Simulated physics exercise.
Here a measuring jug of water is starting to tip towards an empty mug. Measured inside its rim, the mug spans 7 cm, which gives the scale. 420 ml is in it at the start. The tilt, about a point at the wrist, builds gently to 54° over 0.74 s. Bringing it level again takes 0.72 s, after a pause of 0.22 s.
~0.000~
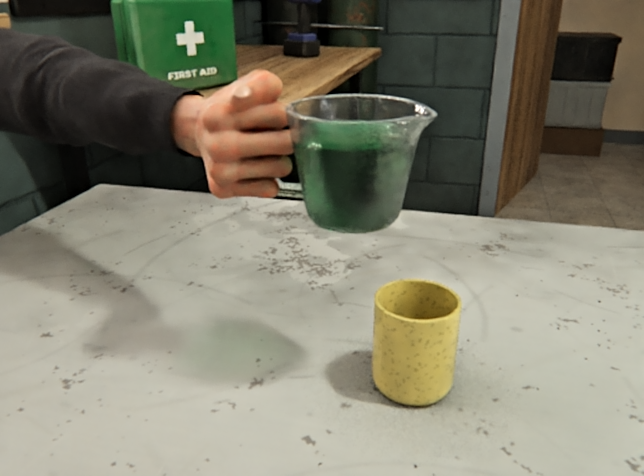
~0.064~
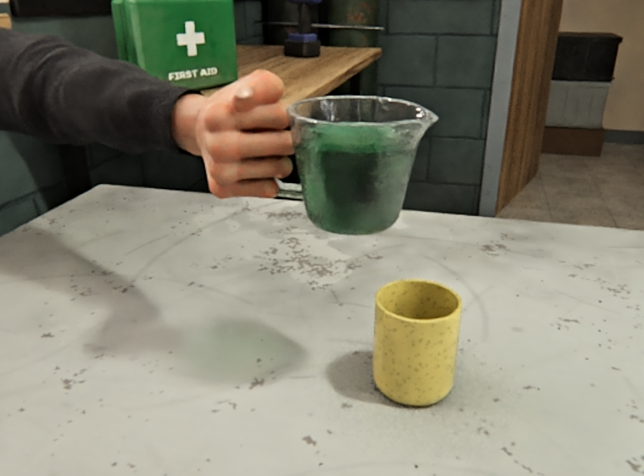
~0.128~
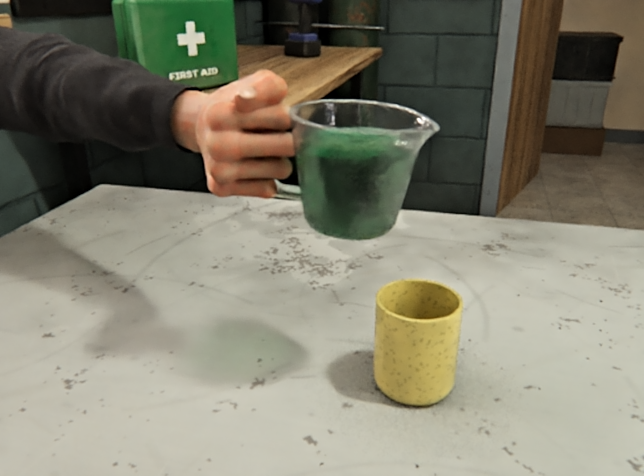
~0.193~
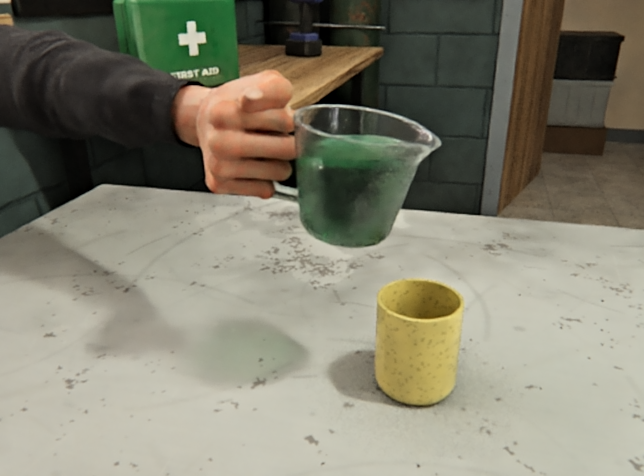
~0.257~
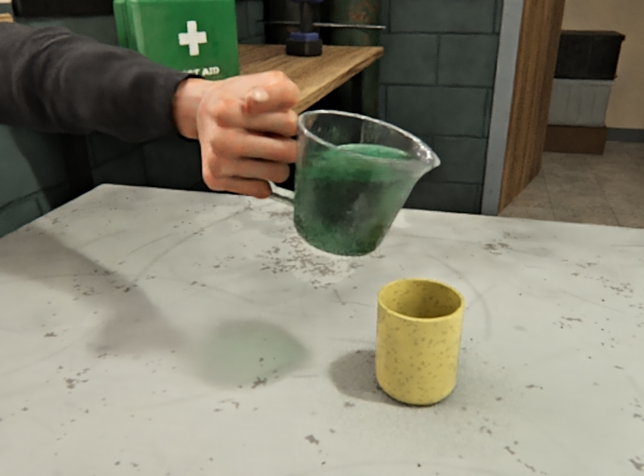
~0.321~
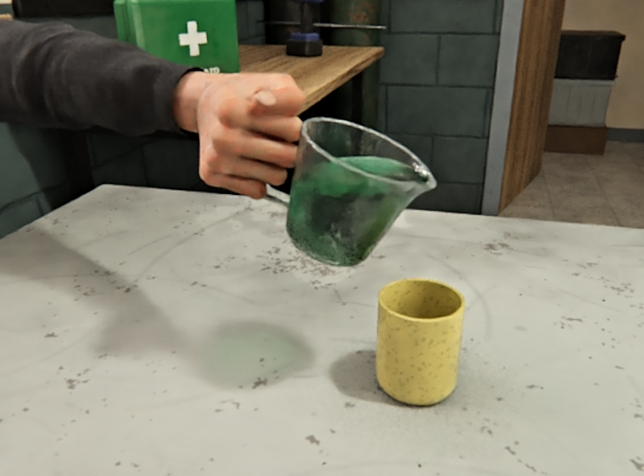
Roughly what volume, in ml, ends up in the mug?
210 ml.
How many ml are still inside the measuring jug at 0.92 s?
Volume remaining: Near 250 ml.
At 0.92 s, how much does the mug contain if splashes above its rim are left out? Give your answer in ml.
About 140 ml.
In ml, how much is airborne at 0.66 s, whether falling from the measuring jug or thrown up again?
Roughly 35 ml at that moment.
Then, 0.66 s in, the tilt is 53° and the mug has 50 ml, the measuring jug 335 ml, and 0 ml is on the table top.
Then, 0.92 s in, the tilt is 54° and the mug has 140 ml, the measuring jug 250 ml, and 0 ml is on the table top.
Then, 1.18 s in, the tilt is 43° and the mug has 200 ml, the measuring jug 215 ml, and 0 ml is on the table top.
Then, 1.46 s in, the tilt is 11° and the mug has 205 ml, the measuring jug 215 ml, and 0 ml is on the table top.
Finally, the mug has 205 ml, the measuring jug 215 ml, and 0 ml is on the table top.
